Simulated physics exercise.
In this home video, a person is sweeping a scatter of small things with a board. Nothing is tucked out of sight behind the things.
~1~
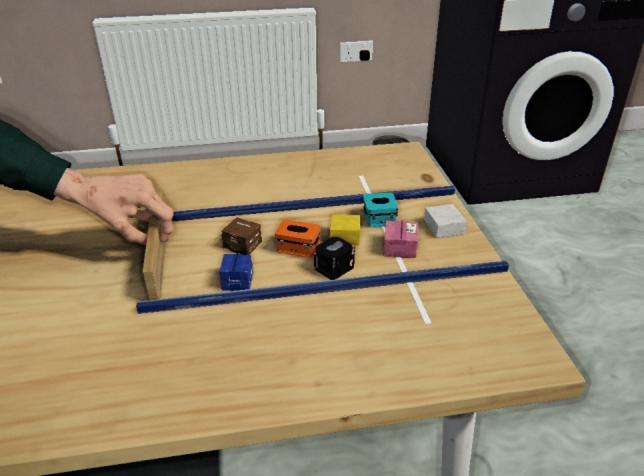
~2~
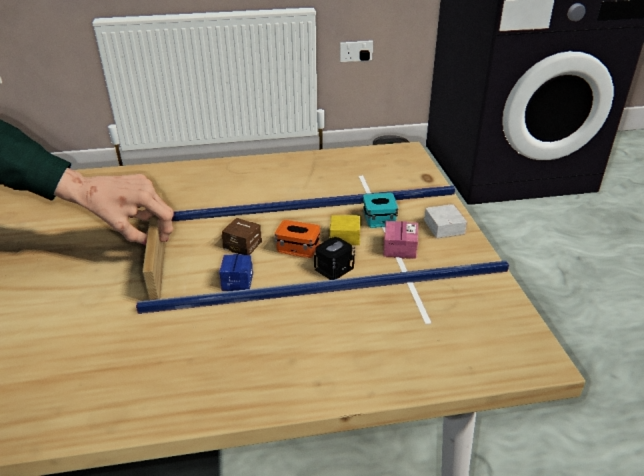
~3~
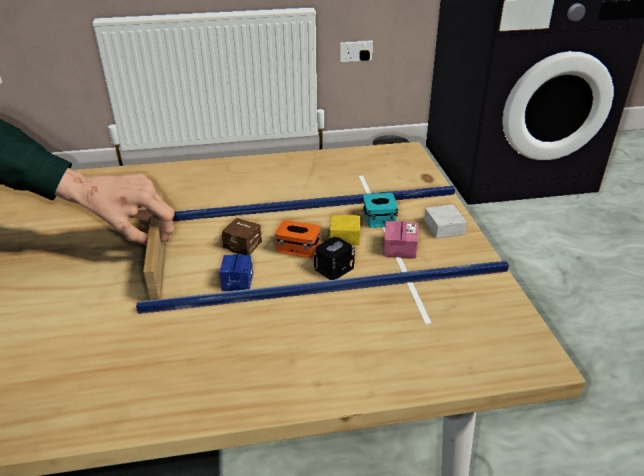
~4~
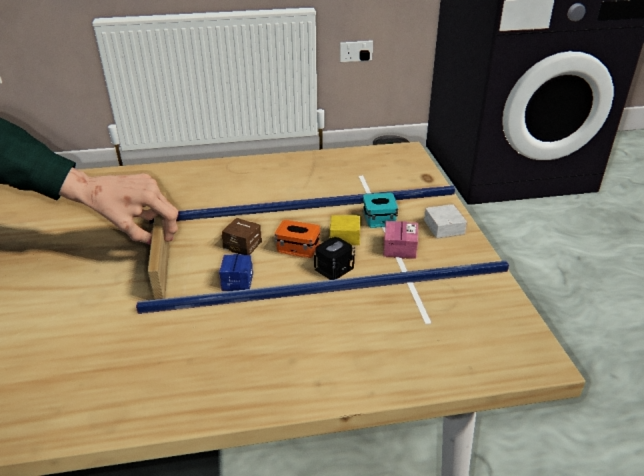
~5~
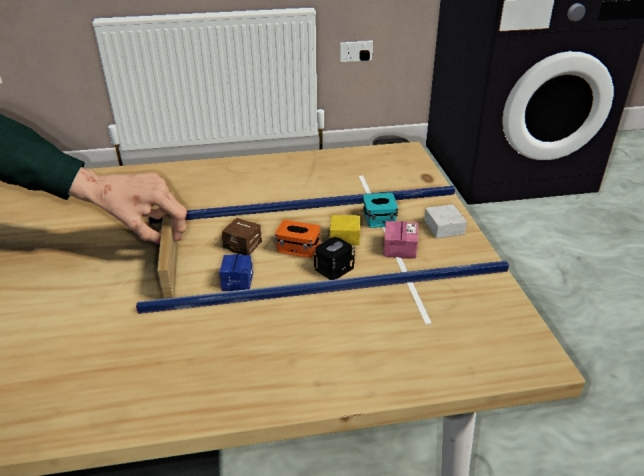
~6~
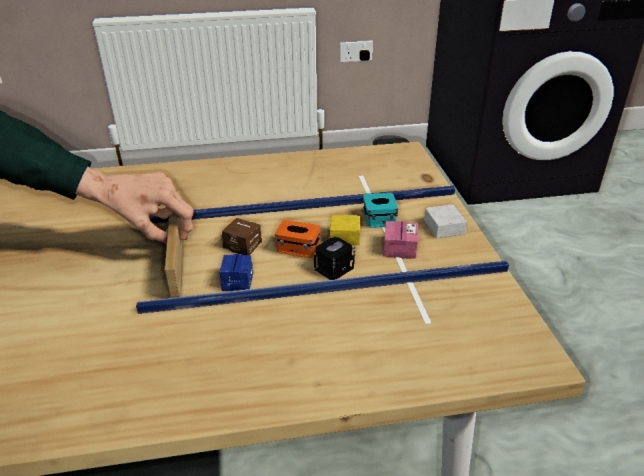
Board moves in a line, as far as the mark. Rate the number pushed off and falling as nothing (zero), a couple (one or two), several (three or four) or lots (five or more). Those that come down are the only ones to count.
It is nothing.
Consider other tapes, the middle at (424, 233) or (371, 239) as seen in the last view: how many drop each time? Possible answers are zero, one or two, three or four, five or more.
The falls would be one or two; zero.
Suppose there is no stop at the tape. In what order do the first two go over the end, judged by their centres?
The order is the white block, then the pink box.
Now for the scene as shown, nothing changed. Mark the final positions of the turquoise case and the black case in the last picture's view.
The first sits around (422, 199), while the other sits around (445, 254).
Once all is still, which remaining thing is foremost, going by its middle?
The white block winds up nearest.
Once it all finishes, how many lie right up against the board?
In total, 3.
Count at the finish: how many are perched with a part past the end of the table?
My count gives 0.
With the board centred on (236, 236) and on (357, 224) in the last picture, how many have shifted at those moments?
Well, it's 2 at the first one and 7 at the second.
Early on, none off yet; white block at rest near (445, 221); pink box at rest near (401, 240); turquoise case at rest near (380, 210).
Finally, the number that fall off is zero.
